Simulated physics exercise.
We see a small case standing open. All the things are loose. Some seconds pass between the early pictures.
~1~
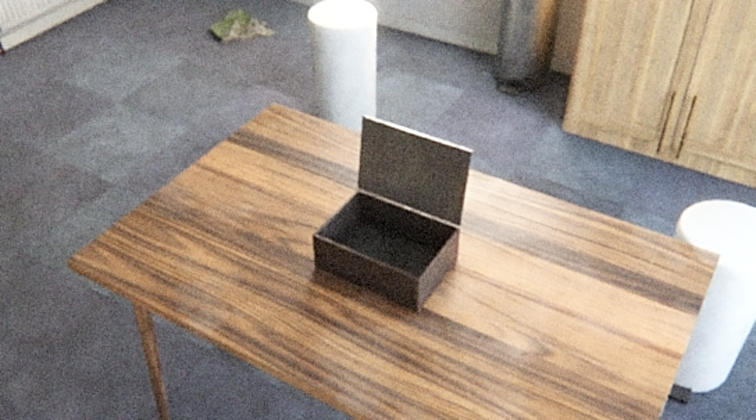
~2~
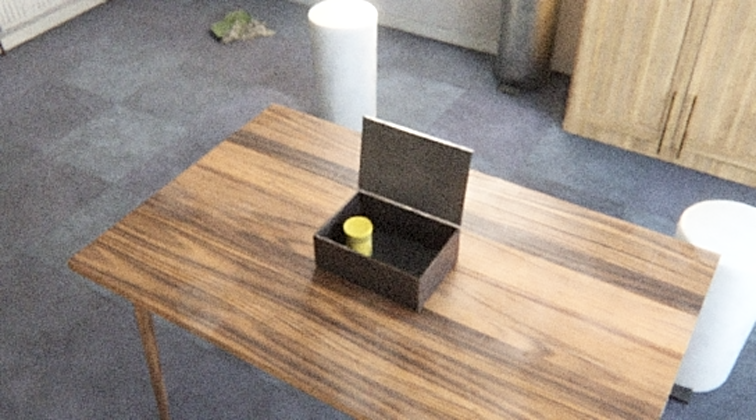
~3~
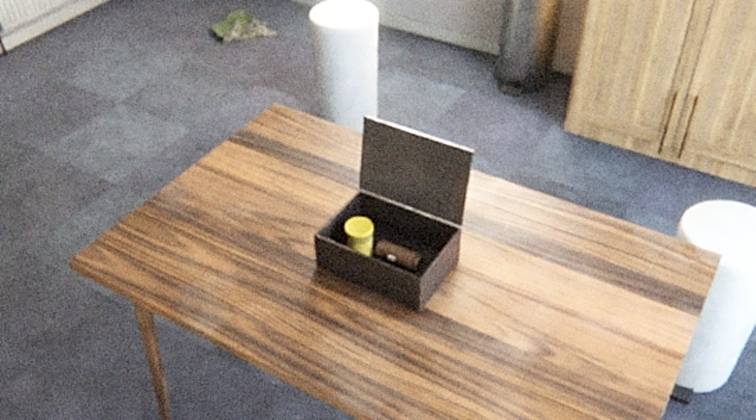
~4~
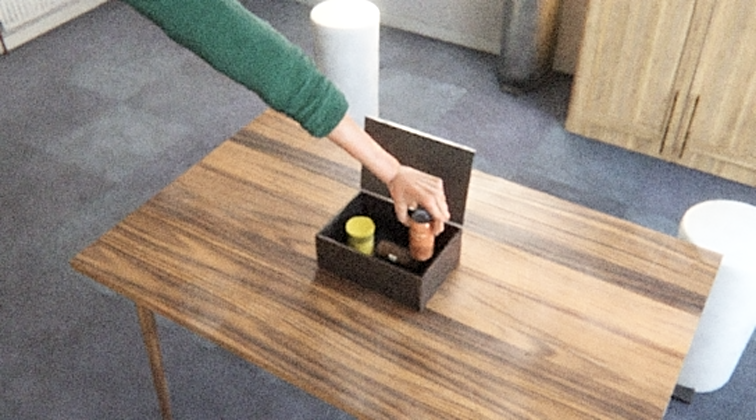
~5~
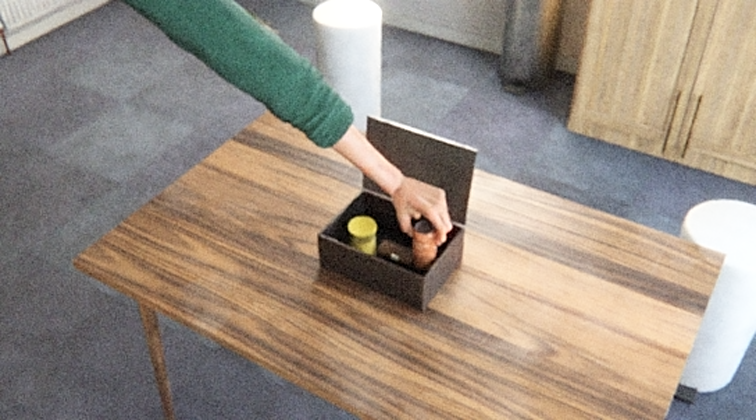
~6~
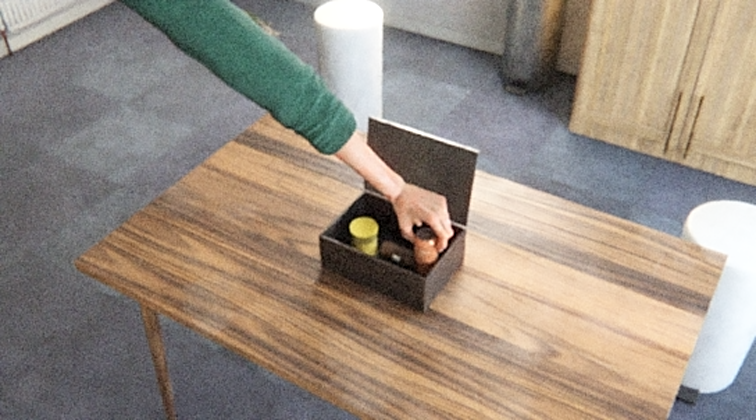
An arm in a green sleeve reaches from the upper left over a wooden table, seen from above in a grey-floored room with white cylinders and pale wooden cabinets. On the table sits an open dark case, empty at first, then holding a yellow tin at left and next a dark brown object beside it. The hand lowers an orange can into the right side, keeping hold, while the view shifts very slightly.
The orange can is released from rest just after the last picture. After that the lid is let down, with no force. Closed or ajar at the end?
Here the lid will not close.
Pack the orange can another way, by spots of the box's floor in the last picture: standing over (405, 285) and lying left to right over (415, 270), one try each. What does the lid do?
In the first case it is held up; in the second case it sits on the rim.
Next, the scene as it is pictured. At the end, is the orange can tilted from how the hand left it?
The orange can stays as placed.
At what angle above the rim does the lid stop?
About 8°.
Then, 0.90 s on from there, lid starting down; orange can shifted about its own width near (426, 267).
Then, 1.50 s on from there, lid 65° above the rim; orange can shifted about its own width near (426, 267).
Then, 1.80 s on from there, lid 40° above the rim; orange can shifted about its own width near (426, 267).
Then, 2.00 s on from there, lid 19° above the rim; orange can shifted about its own width near (426, 267).
In the end, lid 8° above the rim; moved from the start, orange can; the other 2 unmoved. At the end, from the last picture's camera, orange can near (426, 267).
